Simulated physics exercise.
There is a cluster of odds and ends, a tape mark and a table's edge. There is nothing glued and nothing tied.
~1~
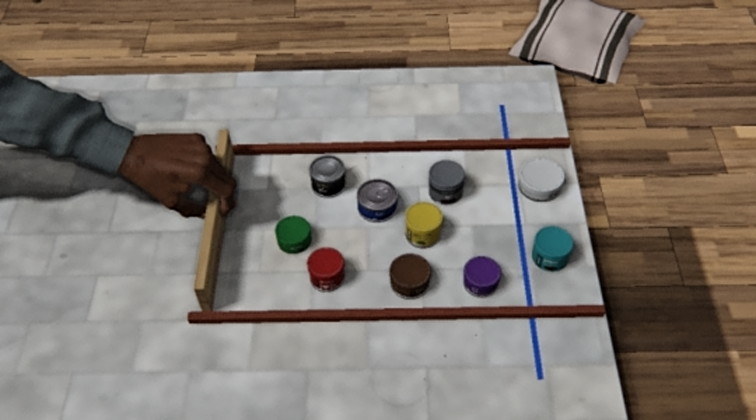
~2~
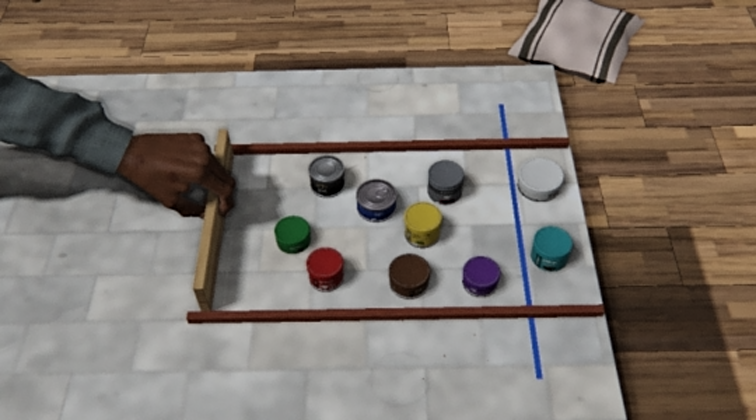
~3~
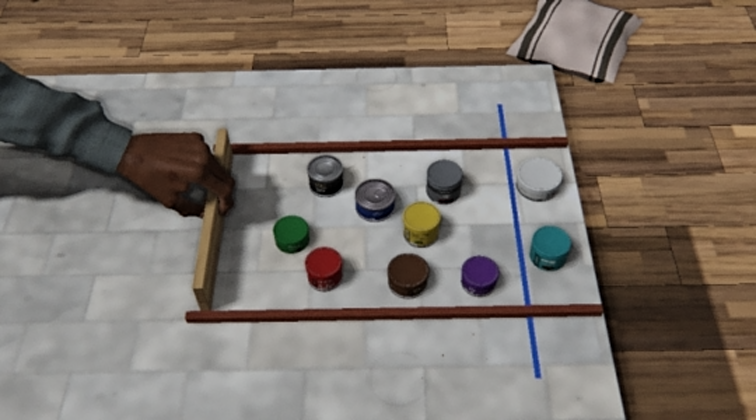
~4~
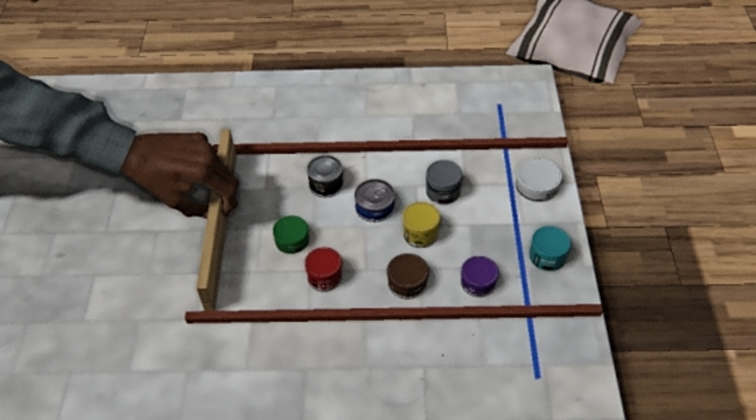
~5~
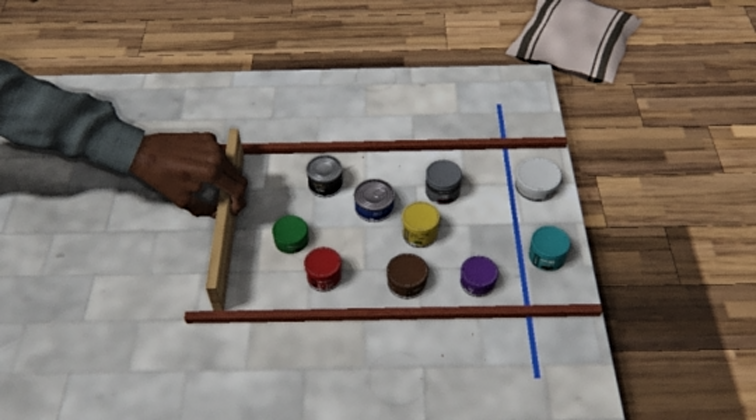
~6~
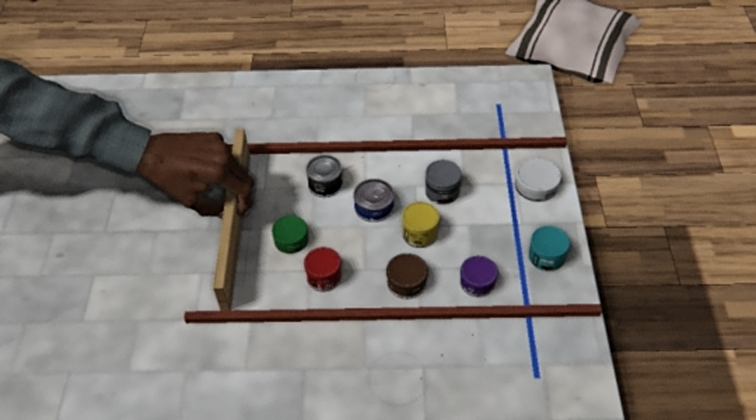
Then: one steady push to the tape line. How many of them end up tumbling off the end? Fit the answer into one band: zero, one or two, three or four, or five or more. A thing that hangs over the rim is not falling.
I would say one or two.
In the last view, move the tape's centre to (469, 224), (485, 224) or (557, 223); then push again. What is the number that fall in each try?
Try 1: 0; try 2: 0; try 3: 6.
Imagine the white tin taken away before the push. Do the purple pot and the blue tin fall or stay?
Well, the purple pot goes off the edge while the blue tin is still there.
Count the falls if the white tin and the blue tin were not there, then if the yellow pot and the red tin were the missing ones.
That makes 1 fallen, then 1 fallen in the other try.
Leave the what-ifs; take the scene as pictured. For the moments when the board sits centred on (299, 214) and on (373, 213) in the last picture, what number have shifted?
First 1, then 6.
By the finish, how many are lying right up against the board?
It's 4.
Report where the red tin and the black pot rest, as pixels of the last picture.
Roughly at (541, 262) and at (527, 167), in that order.
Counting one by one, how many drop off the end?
Taken together, the number is 2.
Early on, none off yet; white tin at rest near (537, 180); turquoise tub at rest near (549, 249); purple pot at rest near (478, 276).
A while later, none off yet; white tin at rest near (537, 180); turquoise tub at rest near (549, 249); purple pot travelled about its own width near (520, 280).
Finally, the number that fall off is one or two; lost, purple pot and white tin.
